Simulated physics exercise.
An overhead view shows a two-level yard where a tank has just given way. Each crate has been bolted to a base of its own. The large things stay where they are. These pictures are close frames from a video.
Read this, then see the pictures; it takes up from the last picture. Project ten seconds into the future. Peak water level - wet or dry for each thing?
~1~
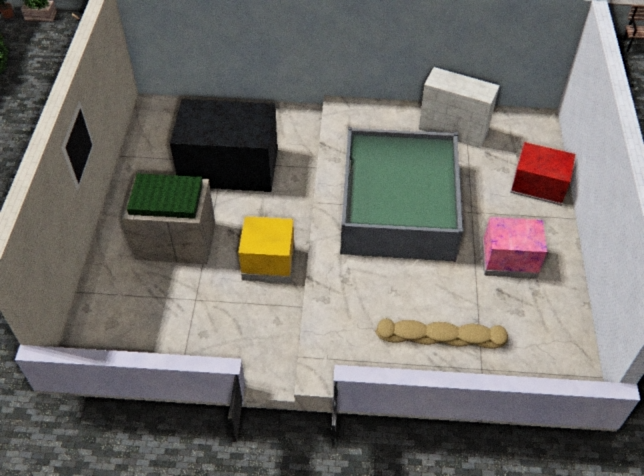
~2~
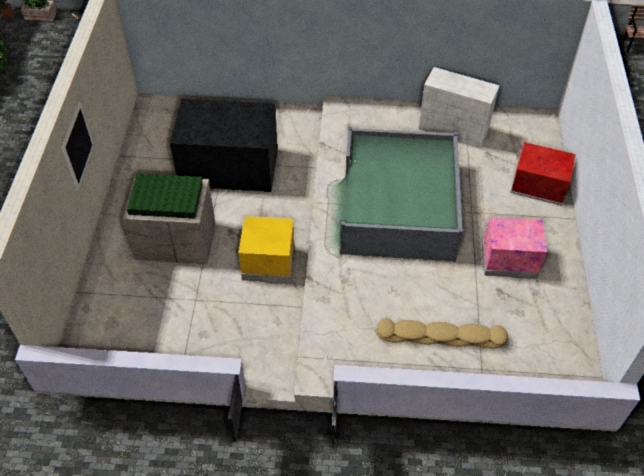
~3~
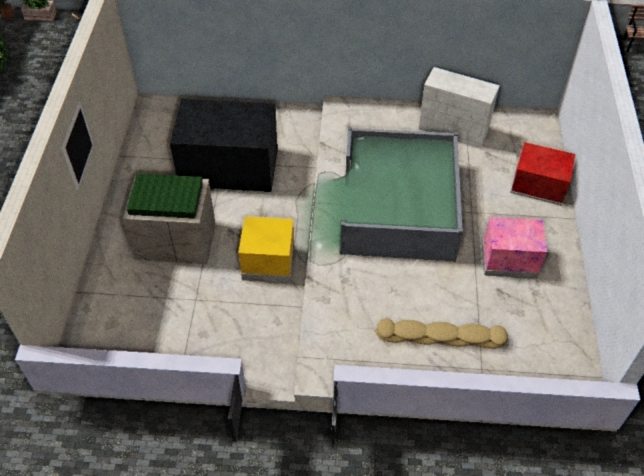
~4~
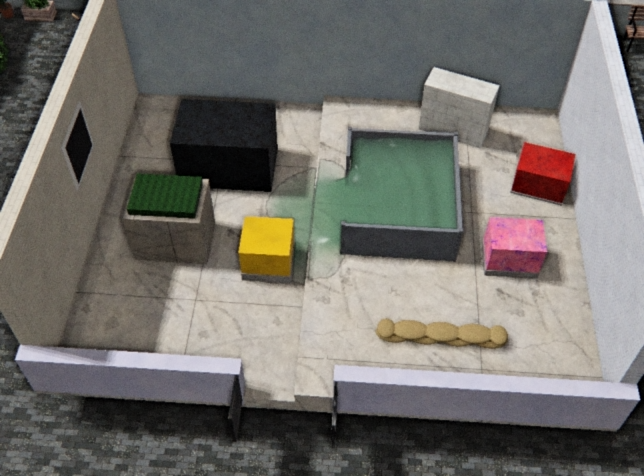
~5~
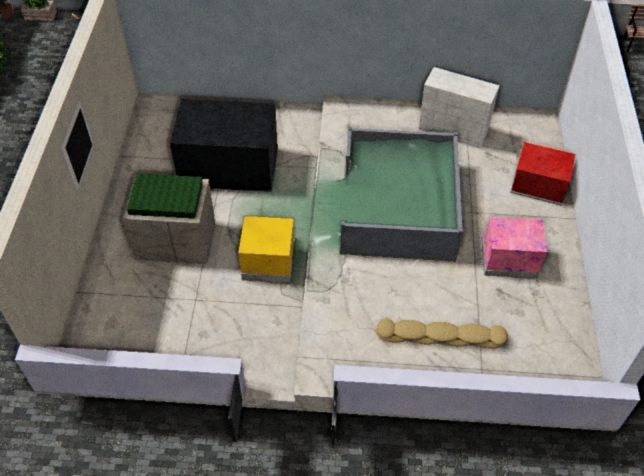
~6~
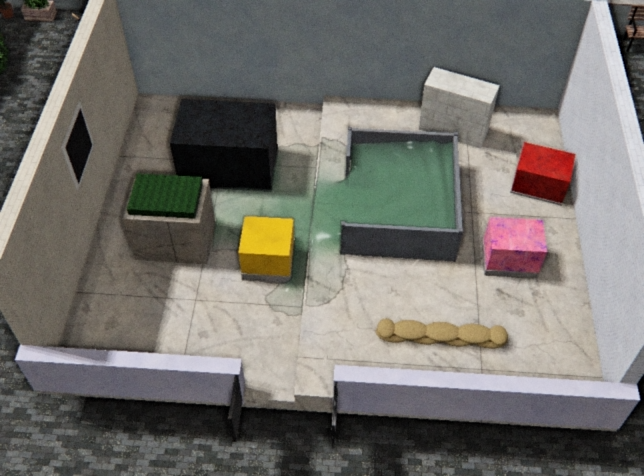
Result: The red crate stays above the water; the pink crate stays above the water; the yellow crate is not above the water.
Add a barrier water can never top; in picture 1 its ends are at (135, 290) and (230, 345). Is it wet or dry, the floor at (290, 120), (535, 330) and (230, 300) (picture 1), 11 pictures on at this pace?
As listed: Under water, clear, covered.
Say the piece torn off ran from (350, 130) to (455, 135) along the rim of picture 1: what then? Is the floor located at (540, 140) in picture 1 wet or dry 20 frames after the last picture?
Logged for the spot: In a puddle.
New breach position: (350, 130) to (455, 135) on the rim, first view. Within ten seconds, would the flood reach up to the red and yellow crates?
Red crate: Overtopped; yellow crate: Untouched.
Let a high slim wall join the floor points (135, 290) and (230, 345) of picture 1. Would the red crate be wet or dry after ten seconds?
As I see it, the red one is left untouched.
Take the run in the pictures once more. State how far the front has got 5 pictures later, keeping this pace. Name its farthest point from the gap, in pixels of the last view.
Best guess: Near (114, 173).
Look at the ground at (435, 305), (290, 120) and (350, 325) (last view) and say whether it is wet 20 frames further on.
Going through them one by one, the first is spared, the second waterlogged and the third spared.
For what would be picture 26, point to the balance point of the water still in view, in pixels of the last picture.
Centre: Close to (263, 225).
A moment on, water covers 20 % of the floor; the red crate not reached, the pink crate not reached, the yellow crate water round its plinth.
Next, water covers 35 % of the floor; the red crate not reached, the pink crate not reached, the yellow crate water round its plinth.
Then, water covers 50 % of the floor; the red crate not reached, the pink crate not reached, the yellow crate water round its plinth.
Later, water covers 50 % of the floor; the red crate not reached, the pink crate not reached, the yellow crate water round its plinth.
In the end, water covers 50 % of the floor; the red crate stayed above the water, the pink crate stayed above the water, the yellow crate was topped.
